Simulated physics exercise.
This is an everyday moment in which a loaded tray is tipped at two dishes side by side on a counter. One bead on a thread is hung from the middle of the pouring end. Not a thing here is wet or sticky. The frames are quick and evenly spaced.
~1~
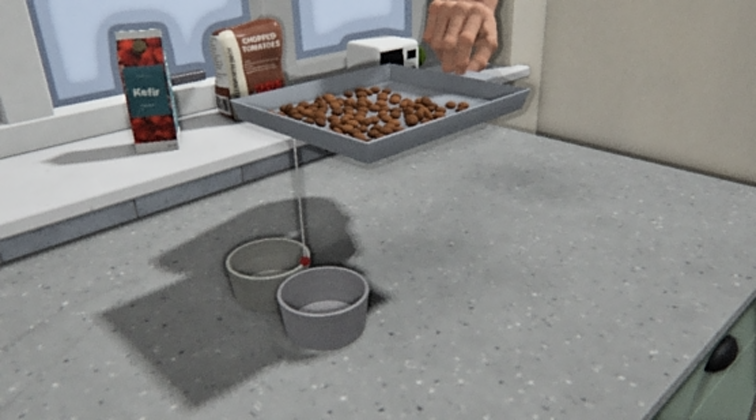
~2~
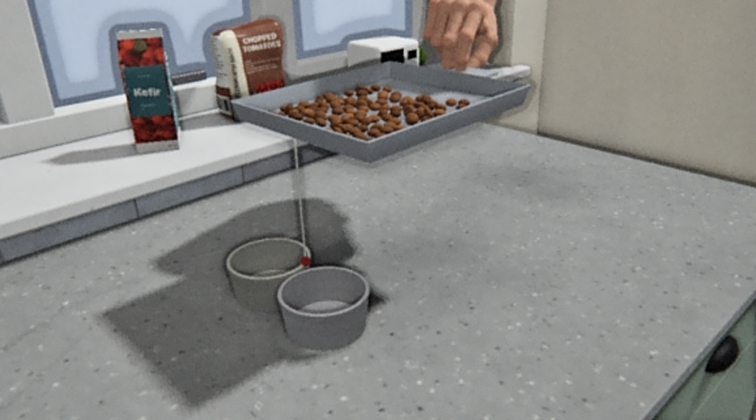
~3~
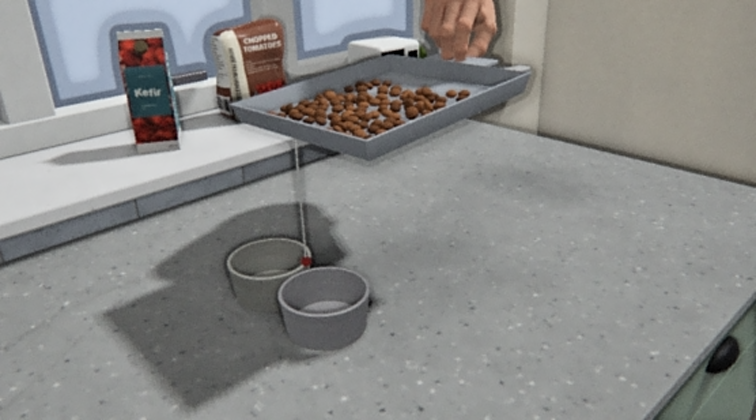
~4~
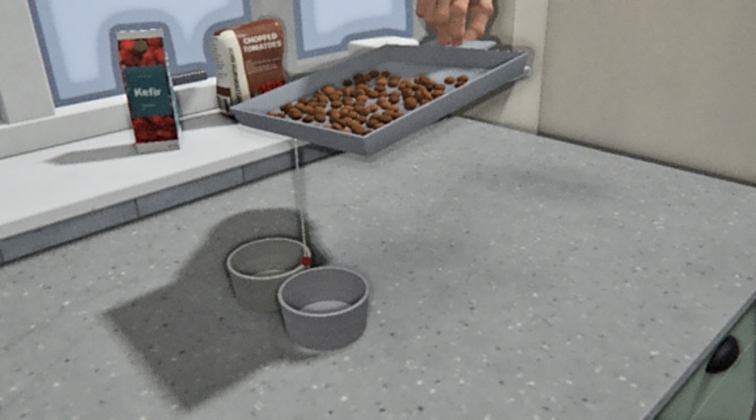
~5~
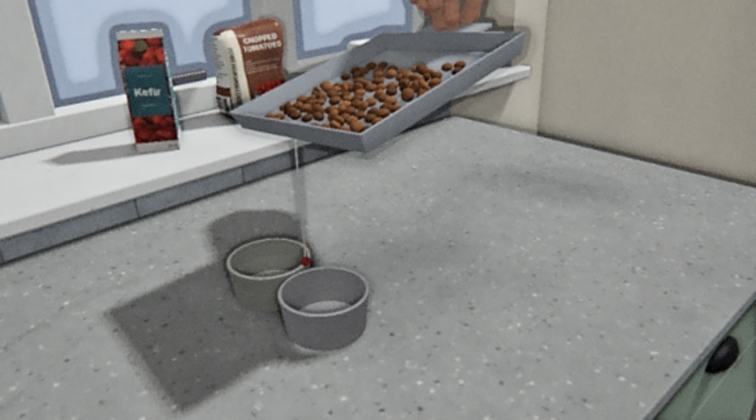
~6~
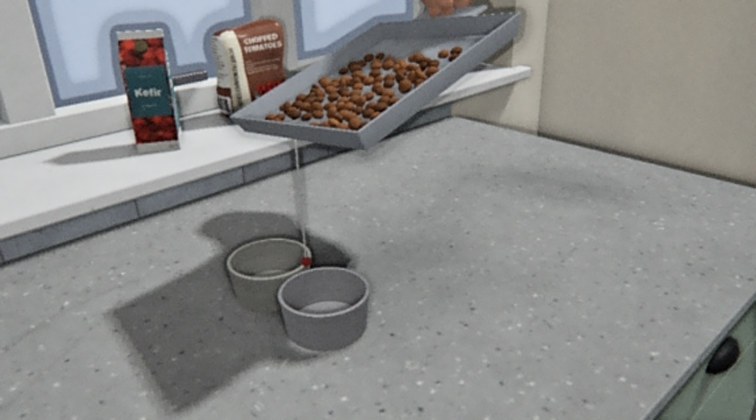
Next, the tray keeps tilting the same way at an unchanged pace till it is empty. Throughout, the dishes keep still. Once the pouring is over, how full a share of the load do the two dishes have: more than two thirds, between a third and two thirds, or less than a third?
They have between a third and two thirds of it.
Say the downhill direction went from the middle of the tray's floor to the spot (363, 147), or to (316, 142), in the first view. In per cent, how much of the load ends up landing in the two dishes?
Lab note: Try 1 = 10 %, try 2 = 20 %.
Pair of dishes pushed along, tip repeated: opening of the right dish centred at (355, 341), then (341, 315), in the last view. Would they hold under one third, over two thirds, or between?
Below one third, then under a third.
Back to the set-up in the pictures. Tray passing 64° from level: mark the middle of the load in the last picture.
Centre estimate: (286, 108).
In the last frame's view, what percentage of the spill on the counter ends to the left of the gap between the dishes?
Around 100 per cent, give or take.
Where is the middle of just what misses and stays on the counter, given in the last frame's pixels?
Roughly pixel (177, 295).
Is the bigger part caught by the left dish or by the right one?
The left-hand one.
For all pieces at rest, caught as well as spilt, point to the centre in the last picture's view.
Once it all stops, the middle lies near (255, 286).
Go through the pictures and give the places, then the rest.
The first picture shows corners of the pouring end near (238, 100) and (368, 140), level; middle of the load near (360, 115), bits of dog kibble; left dish near (236, 286); right dish near (290, 323); bead on its thread near (305, 261).
The second picture shows corners of the pouring end near (238, 101) and (368, 139), level; middle of the load near (361, 114).
The third picture shows corners of the pouring end near (238, 103) and (367, 137), tipped barely, lowest at the left corner; middle of the load near (360, 111).
The fourth picture shows corners of the pouring end near (237, 106) and (364, 134), tipped a little, lowest at the left corner; middle of the load near (359, 105).
The fifth picture shows corners of the pouring end near (236, 110) and (361, 131), tipped a little, lowest at the left corner; middle of the load near (357, 99).
The sixth picture shows corners of the pouring end near (237, 114) and (358, 128), tipped clearly, lowest at the left corner; middle of the load near (355, 94); left dish near (237, 287); right dish near (290, 323).
Shortly afterwards, tray tipped steeply; all but a few on the tray; only a few in the air.
Next, tray tipped past a quarter turn; near a quarter on the tray; near a quarter in the left dish; near a quarter outside both; near a quarter in the air.
Some moments later, tray tipped past a quarter turn; near two thirds in the left dish; near a third outside both.
In the end, tray tipped past a quarter turn; none at all in the right dish; near two thirds in the left dish; near a third outside both.
